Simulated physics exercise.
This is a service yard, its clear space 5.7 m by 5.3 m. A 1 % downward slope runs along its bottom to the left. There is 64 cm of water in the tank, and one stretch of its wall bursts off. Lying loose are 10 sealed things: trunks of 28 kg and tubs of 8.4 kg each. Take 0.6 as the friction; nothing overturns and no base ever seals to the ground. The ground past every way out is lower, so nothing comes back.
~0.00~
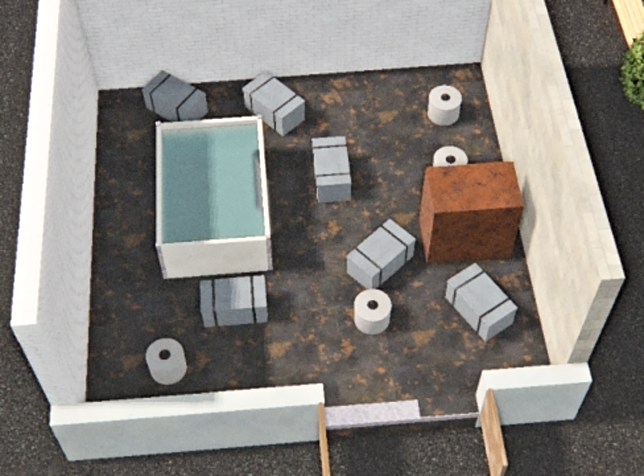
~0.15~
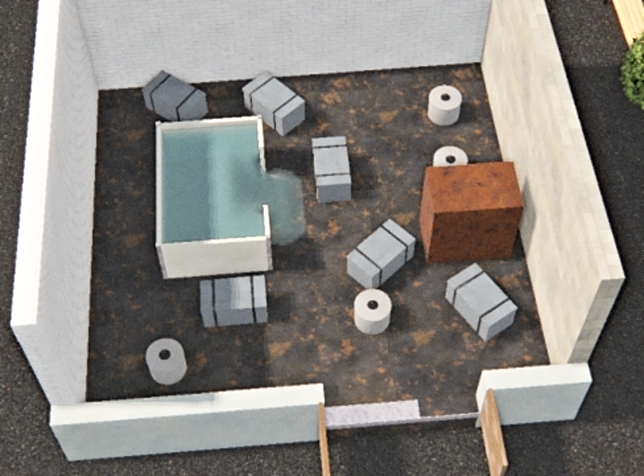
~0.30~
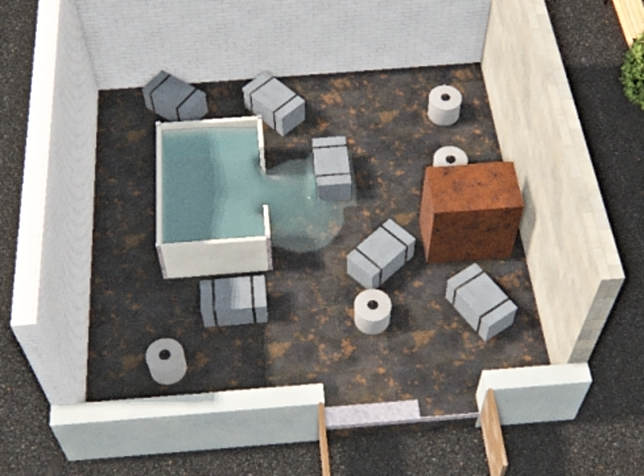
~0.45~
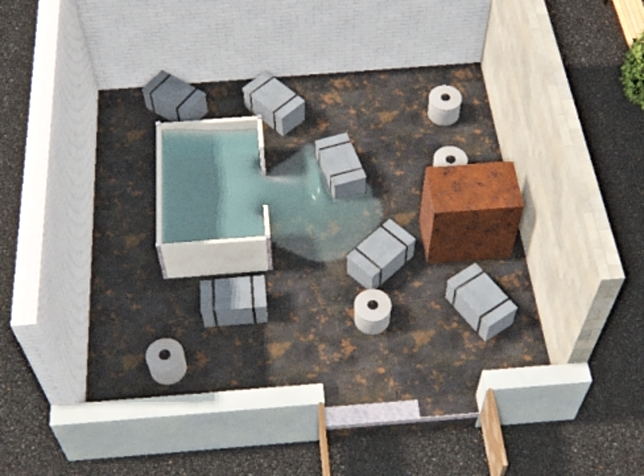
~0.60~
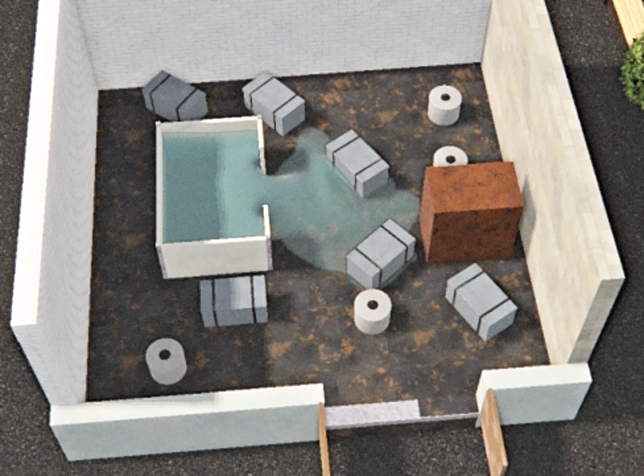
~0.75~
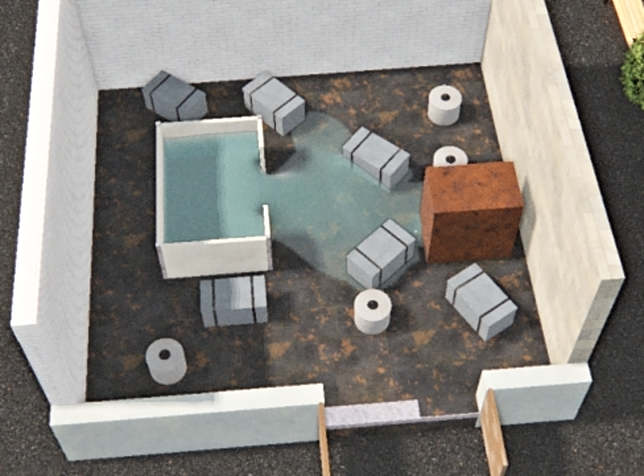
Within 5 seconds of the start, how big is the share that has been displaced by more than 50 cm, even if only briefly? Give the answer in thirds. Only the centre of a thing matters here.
One to two thirds.
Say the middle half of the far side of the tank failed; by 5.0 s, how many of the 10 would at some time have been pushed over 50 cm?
The count would be 3.
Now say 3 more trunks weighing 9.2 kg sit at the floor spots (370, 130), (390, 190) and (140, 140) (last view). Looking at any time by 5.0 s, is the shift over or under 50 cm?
Result, one by one: Exceeded, exceeded and not exceeded.
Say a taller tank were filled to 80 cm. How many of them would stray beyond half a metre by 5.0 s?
It would come to 6 of them.
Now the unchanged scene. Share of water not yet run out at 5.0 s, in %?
Somewhere near 94 percent, give or take.
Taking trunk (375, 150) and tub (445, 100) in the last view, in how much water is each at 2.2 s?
10 and 12 cm.
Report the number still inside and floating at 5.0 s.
Count at that moment: 3.
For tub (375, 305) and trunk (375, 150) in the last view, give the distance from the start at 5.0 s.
Going in order, that's 80 cm for one and 100 cm for the other.
After 1.1 s 1 of 10 are over 50 cm from their spots; 0 afloat.
After 2.2 s 4 of 10 are over 50 cm from their spots; 2 afloat.
After 3.5 s 5 of 10 are over 50 cm from their spots; 3 afloat.
After 5.0 s 5 of 10 are over 50 cm from their spots, and 5 have been at some point; 3 afloat.
